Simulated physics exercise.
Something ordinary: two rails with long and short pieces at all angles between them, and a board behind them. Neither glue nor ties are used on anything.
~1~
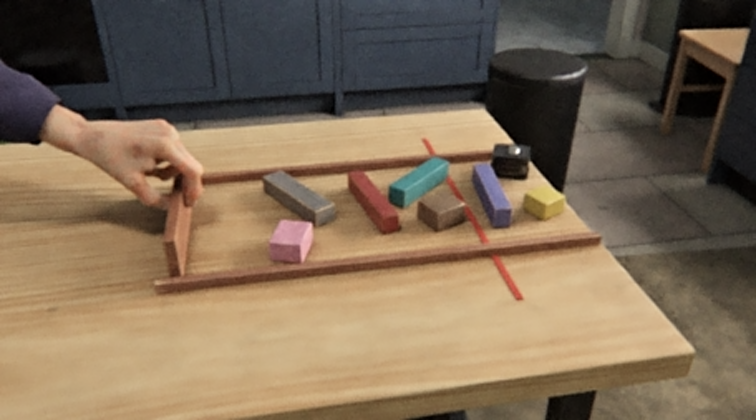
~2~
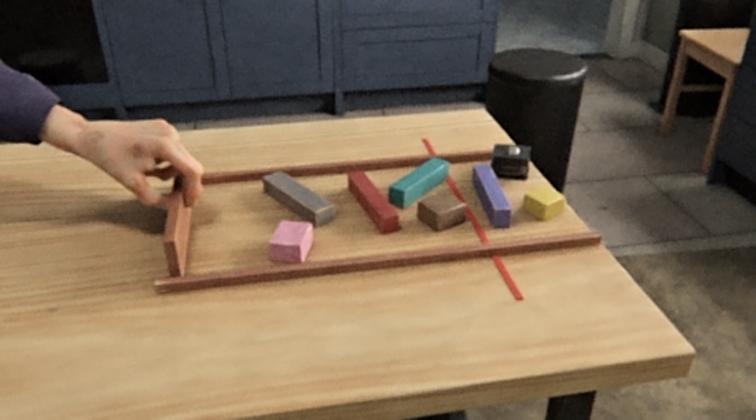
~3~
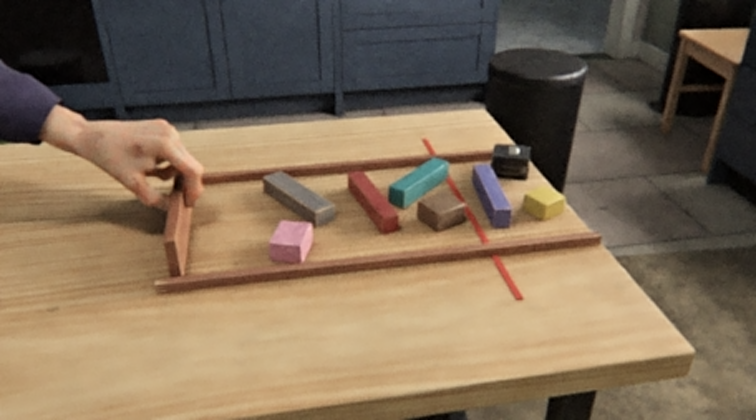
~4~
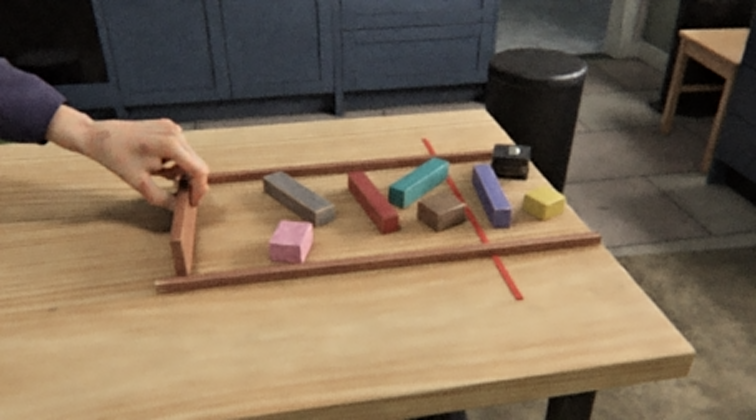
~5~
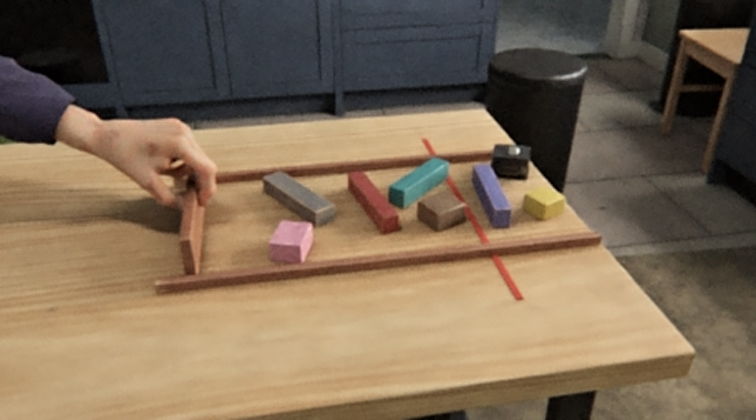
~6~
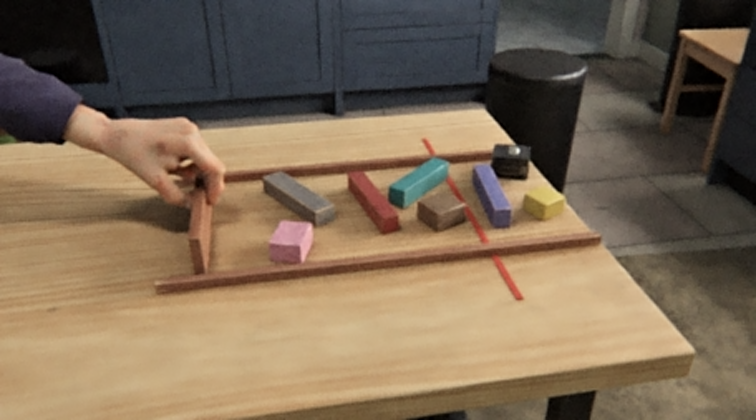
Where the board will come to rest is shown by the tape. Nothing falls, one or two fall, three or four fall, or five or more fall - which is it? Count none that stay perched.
What drops is a single piece or a pair.
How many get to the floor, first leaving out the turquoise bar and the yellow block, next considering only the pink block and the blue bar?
In the first try 0, in the other 0.
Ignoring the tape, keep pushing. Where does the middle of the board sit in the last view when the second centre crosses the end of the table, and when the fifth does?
About (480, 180), then about (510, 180).
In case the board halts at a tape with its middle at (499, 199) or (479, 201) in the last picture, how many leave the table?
Tallies in order: 3 and 1.
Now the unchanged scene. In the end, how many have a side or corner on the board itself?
Contact count: 2.
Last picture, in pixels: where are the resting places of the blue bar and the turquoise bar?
Near (543, 188) and (496, 171).
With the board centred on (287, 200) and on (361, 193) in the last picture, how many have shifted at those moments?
Counts: 2 / 4.
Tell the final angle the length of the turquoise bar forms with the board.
Misalignment: Close to 5°.
Soon after, none off yet; yellow block at rest near (544, 203); black case at rest near (510, 161); blue bar at rest near (491, 195).
In the end, the number that fall off is one or two; gone, yellow block.
